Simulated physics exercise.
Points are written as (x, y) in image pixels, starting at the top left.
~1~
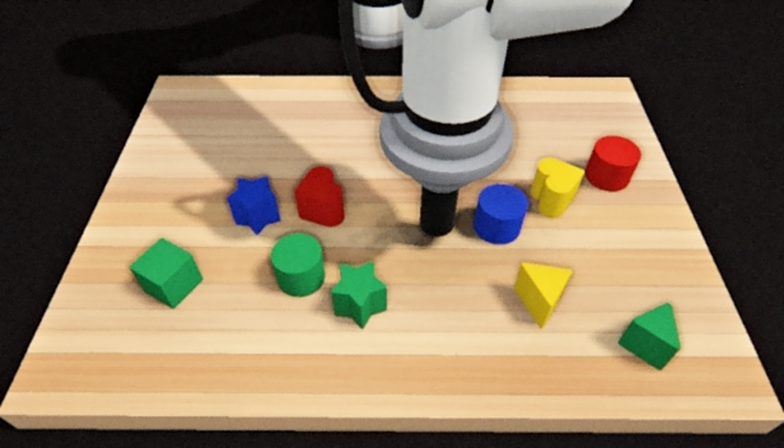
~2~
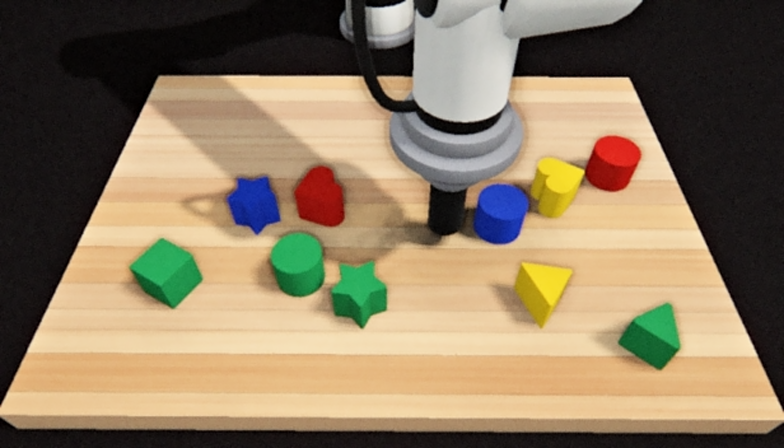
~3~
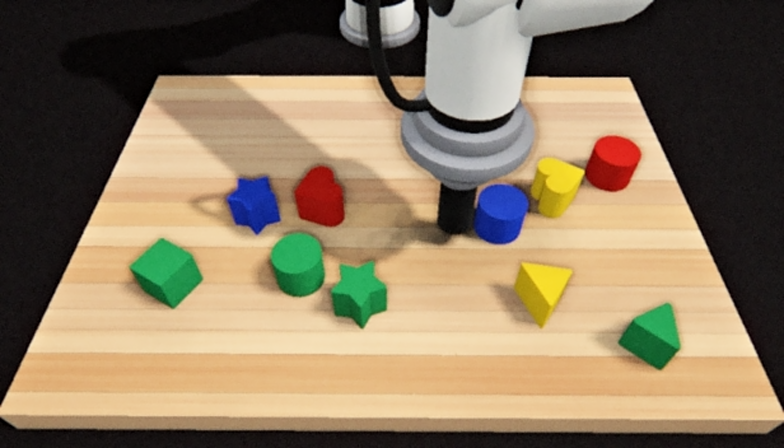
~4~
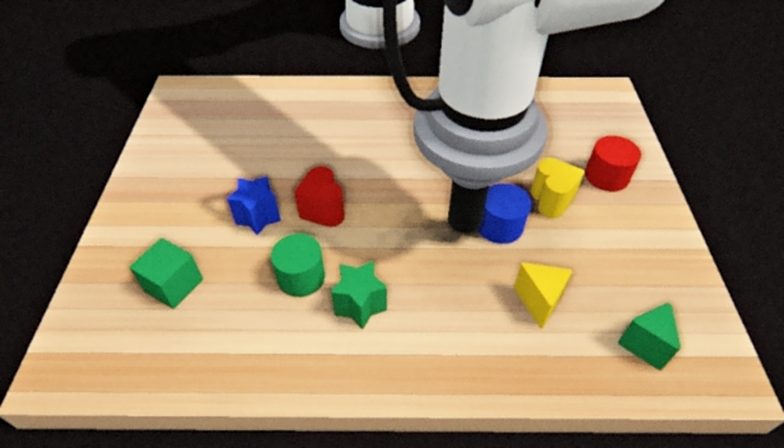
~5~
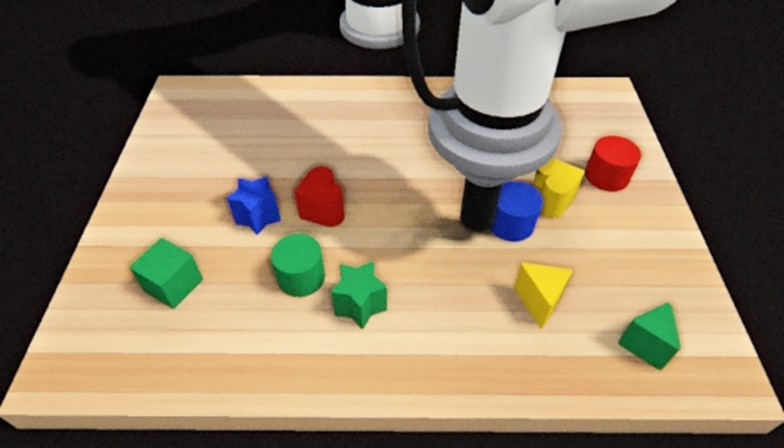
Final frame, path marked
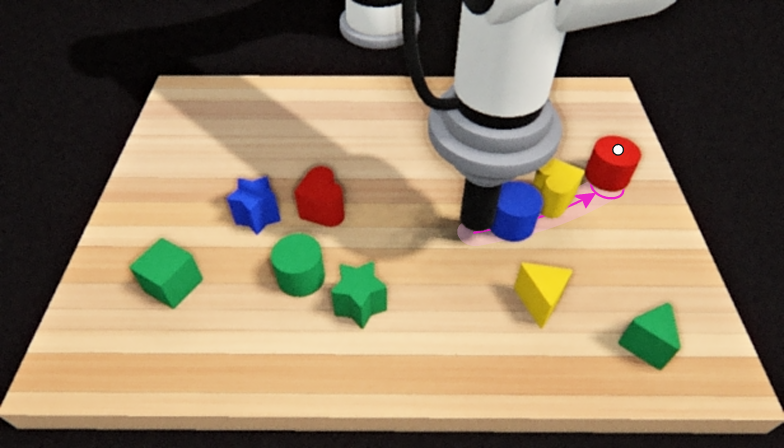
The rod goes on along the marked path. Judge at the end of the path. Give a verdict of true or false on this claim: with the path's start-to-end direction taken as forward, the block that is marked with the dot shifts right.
Verdict: False.
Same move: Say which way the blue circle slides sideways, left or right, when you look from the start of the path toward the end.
To the path's right.
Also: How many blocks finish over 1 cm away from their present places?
In total, three or more blocks get moved by over 1 cm.
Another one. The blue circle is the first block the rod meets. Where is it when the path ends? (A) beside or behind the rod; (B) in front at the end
The correct letter is A.
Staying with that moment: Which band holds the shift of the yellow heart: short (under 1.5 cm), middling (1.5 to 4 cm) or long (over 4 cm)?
Of the three bands, it's over 4 cm.
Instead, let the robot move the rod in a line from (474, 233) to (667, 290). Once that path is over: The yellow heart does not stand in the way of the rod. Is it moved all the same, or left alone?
The answer is that it is displaced.
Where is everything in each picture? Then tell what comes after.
In the first picture, tip of the rod at (437, 224), middles of tops, blue circle at (503, 201), yellow triangular piece at (548, 279), yellow heart at (560, 174), red circle at (618, 150).
In the second picture, rod at (445, 223), nothing pushed.
In the third picture, rod at (454, 222), nothing pushed.
In the fourth picture, rod at (465, 220), blue circle at (506, 200).
In the fifth picture, rod at (477, 219), blue circle at (518, 198), yellow triangular piece at (548, 279), yellow heart at (560, 174), red circle at (618, 150).
The line goes from (474, 233) via (548, 214), ending at (607, 187); the dot is on the red circle.
What follows on the original path. One third of the way, rod at (530, 207); blue circle at (573, 190); yellow heart at (581, 164), turned 55° anticlockwise.
Two thirds of the way, rod at (575, 191); blue circle at (621, 183); yellow heart at (592, 155), turned 95° anticlockwise; red circle at (626, 142).
At the end, rod at (614, 172); blue circle at (656, 180); yellow triangular piece unmoved; yellow heart at (601, 141), turned 100° anticlockwise; red circle at (638, 130).
